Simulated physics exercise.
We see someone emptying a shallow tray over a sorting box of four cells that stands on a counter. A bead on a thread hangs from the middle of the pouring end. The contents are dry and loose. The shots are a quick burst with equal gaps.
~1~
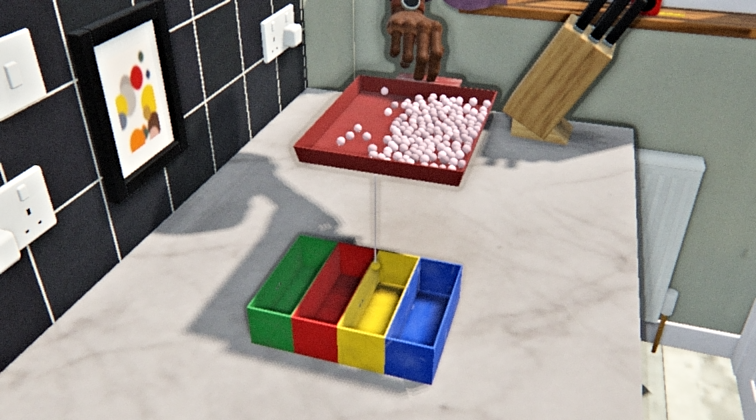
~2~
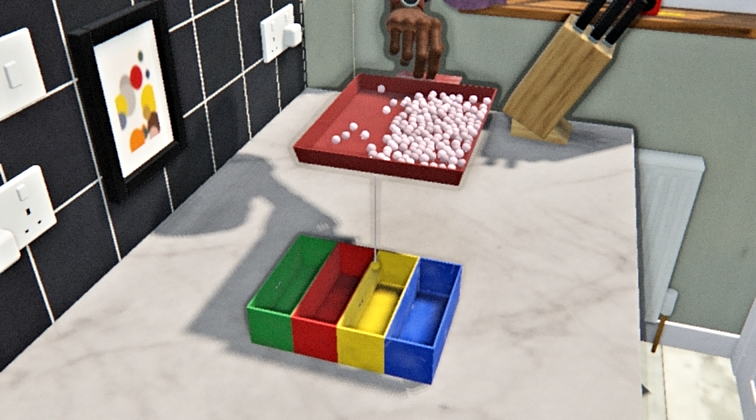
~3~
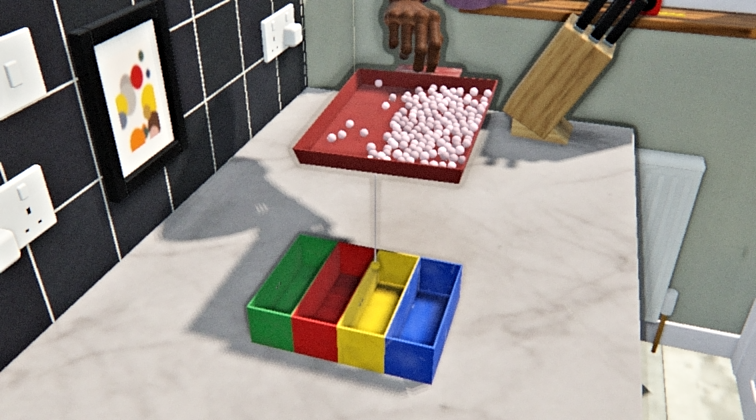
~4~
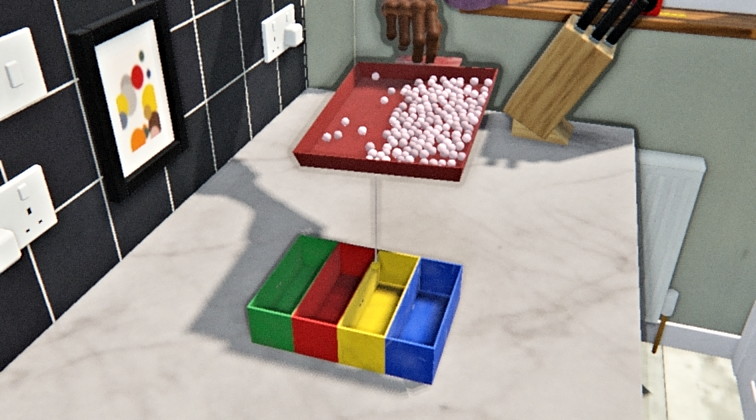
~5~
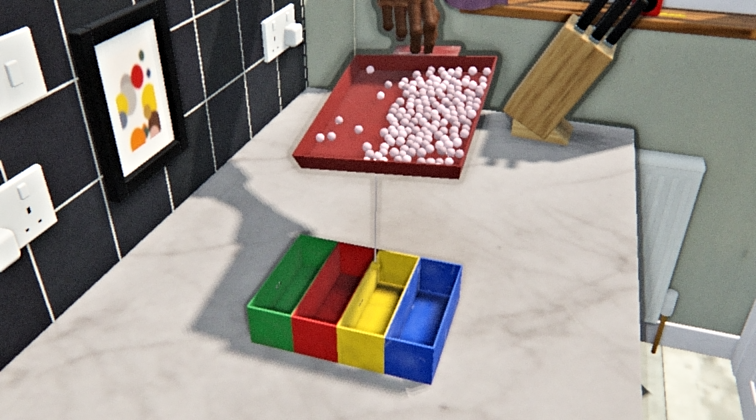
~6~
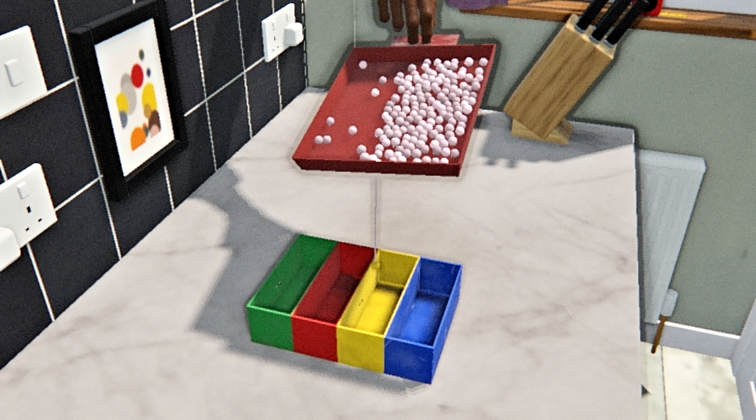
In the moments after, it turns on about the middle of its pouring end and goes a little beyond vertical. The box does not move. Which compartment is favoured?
Fullest: The green cell.
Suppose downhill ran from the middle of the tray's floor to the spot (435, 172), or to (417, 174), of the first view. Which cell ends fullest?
In turn: The blue one; the blue cell.
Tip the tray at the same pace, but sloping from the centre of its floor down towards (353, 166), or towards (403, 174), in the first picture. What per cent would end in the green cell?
Near 50 % and 0 %.
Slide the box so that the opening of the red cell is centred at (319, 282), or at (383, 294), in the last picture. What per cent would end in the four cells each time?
The first gives 90 %, the second 0 %.
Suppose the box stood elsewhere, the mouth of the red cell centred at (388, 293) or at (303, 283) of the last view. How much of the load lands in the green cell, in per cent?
Roughly 0 per cent, and 30 per cent.
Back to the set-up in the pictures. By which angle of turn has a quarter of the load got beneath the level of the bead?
Near 80 degrees.
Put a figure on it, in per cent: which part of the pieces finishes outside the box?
About 10 per cent.
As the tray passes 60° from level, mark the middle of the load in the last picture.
Roughly at (335, 155).
Just after the last frame, tray tipped steeply; the larger part on the tray; just a few in the green cell; about a tenth falling or outside the box.
A moment on, tray tipped right over; about a tenth on the tray; roughly two thirds in the green cell; about a tenth in the red cell; just a few in the yellow cell; roughly a quarter falling or outside the box.
Further on, tray tipped past a quarter turn; the larger part in the green cell; about a tenth in the red cell; just a few in the yellow cell; about a tenth falling or outside the box.
When it is over, tray tipped past a quarter turn; the larger part in the green cell; about a tenth in the red cell; just a few in the yellow cell; not one in the blue cell; about a tenth outside the box.
